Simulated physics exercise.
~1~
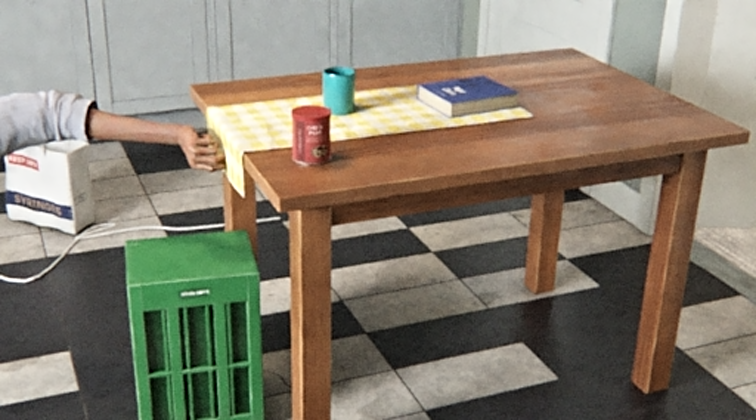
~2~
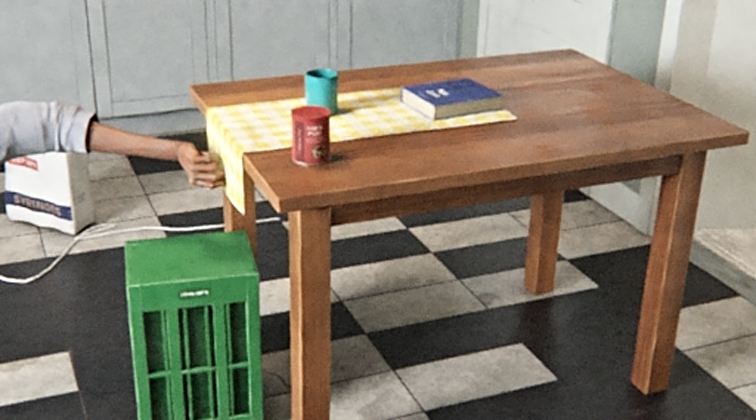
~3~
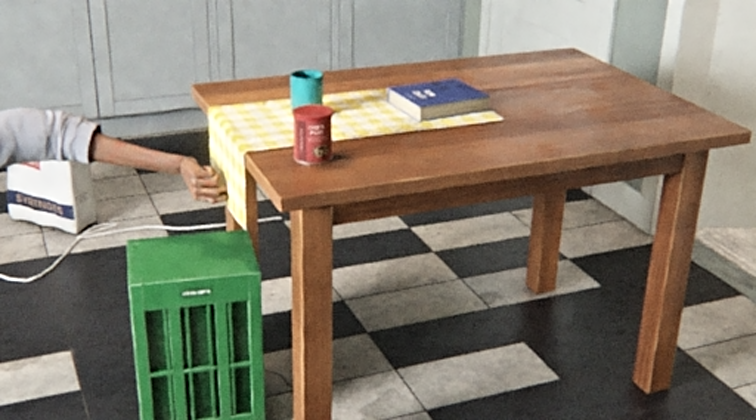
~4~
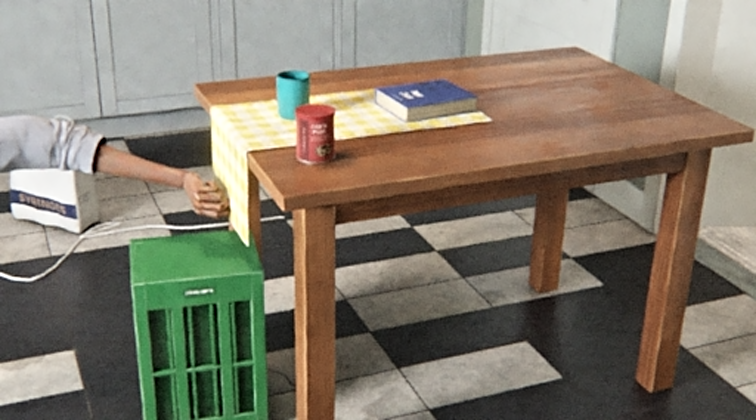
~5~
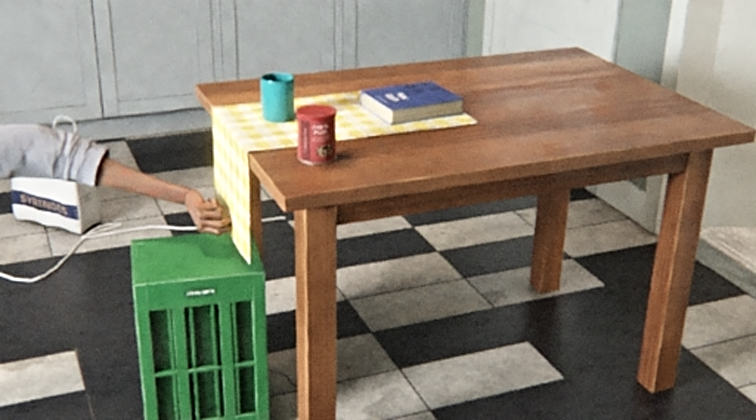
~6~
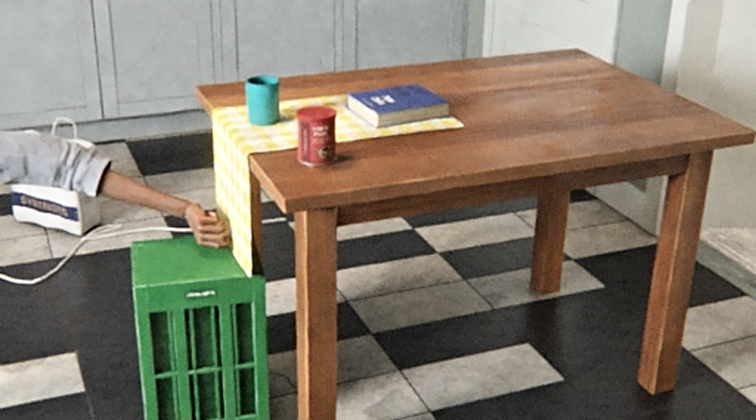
In a room with a black and pale checkered floor and grey cabinets behind, a slightly swaying view looks down on a wooden table. A yellow checked cloth lies across its left part, holding a turquoise mug and a blue book, with a red tin near the front edge and a green crate below. From the left, a hand grips the cloth's hanging end and draws it steadily downward. The mug and book ride left with the cloth while the tin stays put. Finally the hem reaches the crate, still held, with mug, book and tin all on the table.
